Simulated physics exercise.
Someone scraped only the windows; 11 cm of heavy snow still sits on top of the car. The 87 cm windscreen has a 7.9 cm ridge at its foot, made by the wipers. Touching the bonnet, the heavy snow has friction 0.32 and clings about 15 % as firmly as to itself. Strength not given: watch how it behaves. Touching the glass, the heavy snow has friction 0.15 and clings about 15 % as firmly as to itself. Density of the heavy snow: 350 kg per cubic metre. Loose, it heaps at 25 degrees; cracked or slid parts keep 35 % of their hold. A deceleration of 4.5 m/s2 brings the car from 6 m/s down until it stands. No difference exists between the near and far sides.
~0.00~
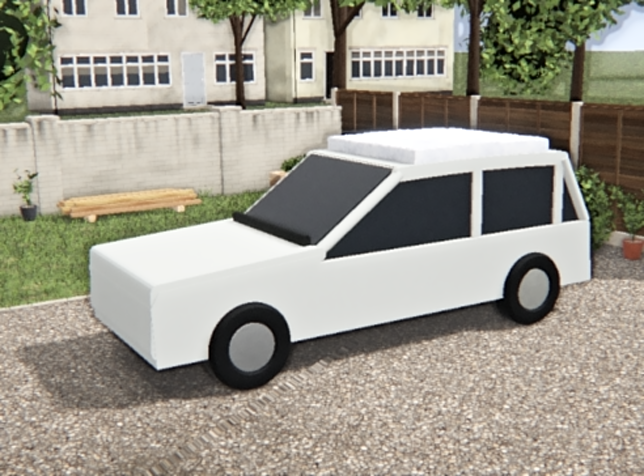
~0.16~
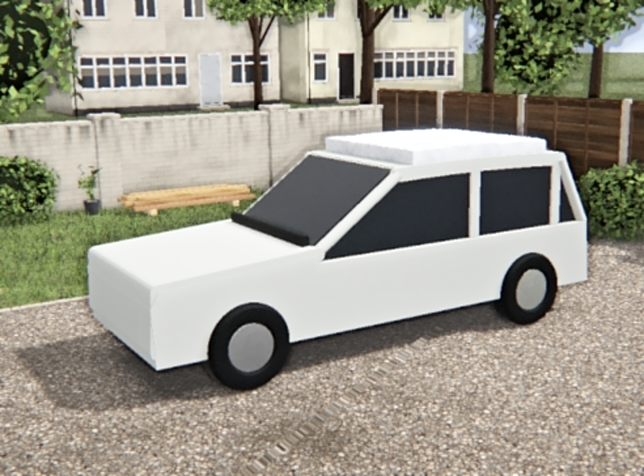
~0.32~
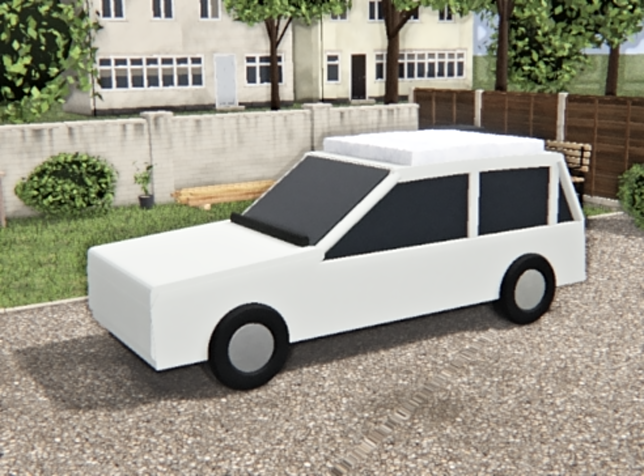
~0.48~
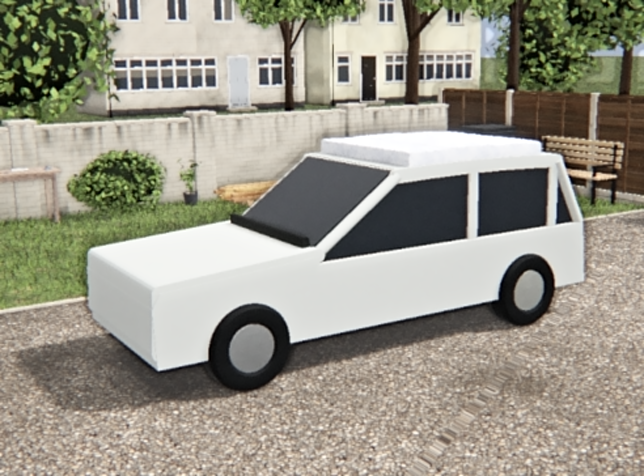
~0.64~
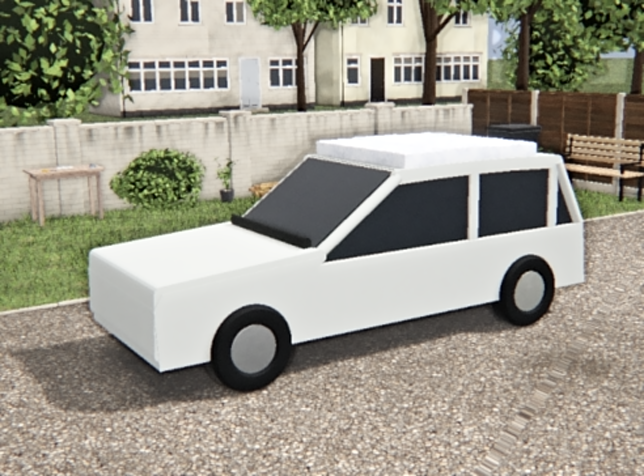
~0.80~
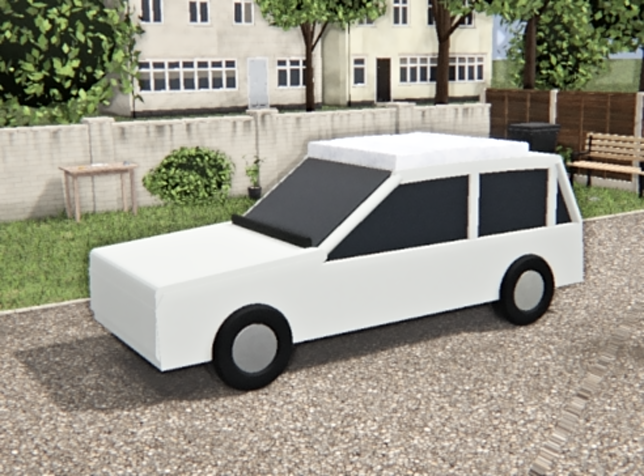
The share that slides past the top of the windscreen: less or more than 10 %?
It ends up larger than 10 per cent.
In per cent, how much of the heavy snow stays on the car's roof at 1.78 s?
Around 12 %.
After 1.25 s, 66 % of the snow is on the roof, 33 % on the glass, none on the bonnet and none has gone off the nose.
After 1.78 s, 11 % of the snow is on the roof, 48 % on the glass, 40 % on the bonnet and 1 % has gone off the nose.
After 2.30 s, none of the snow is on the roof, 35 % on the glass, 62 % on the bonnet and 3 % has gone off the nose.
After 2.83 s, none of the snow is on the roof, 33 % on the glass, 64 % on the bonnet and 3 % has gone off the nose.
After 2.93 s, at the end, none of the snow is on the roof, 33 % on the glass, 64 % on the bonnet and 3 % has gone off the nose.
